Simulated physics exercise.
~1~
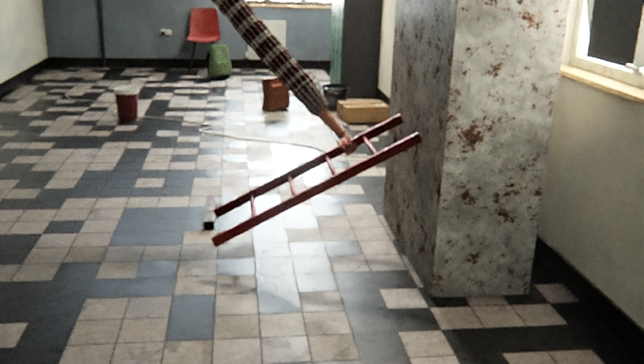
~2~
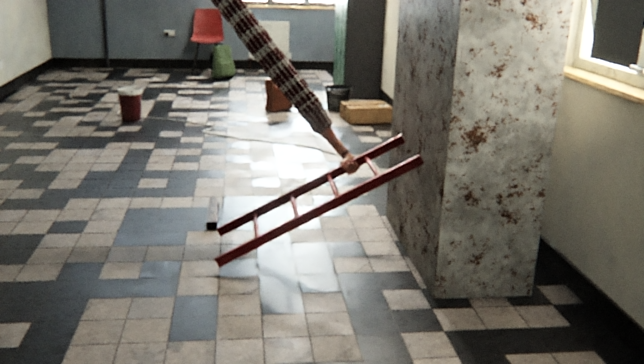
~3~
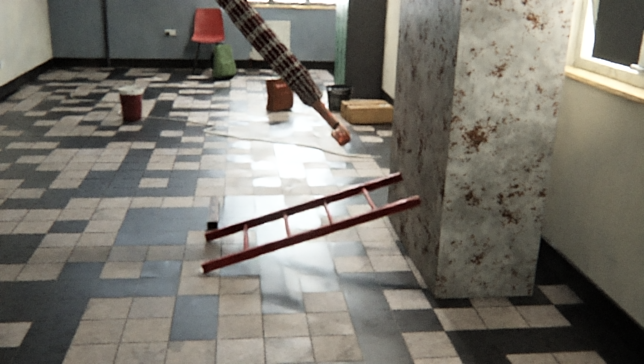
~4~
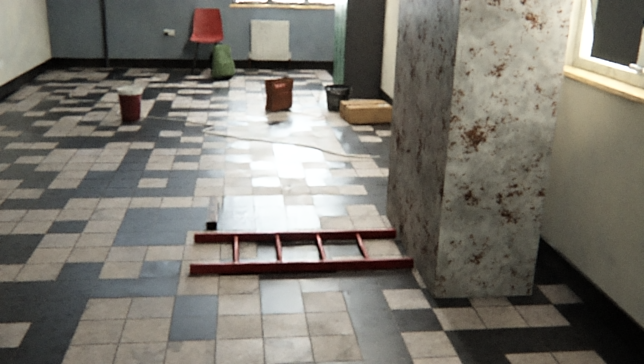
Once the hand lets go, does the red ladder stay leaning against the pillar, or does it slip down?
The red ladder slips down and ends up lying on the tiled floor beside the pillar.
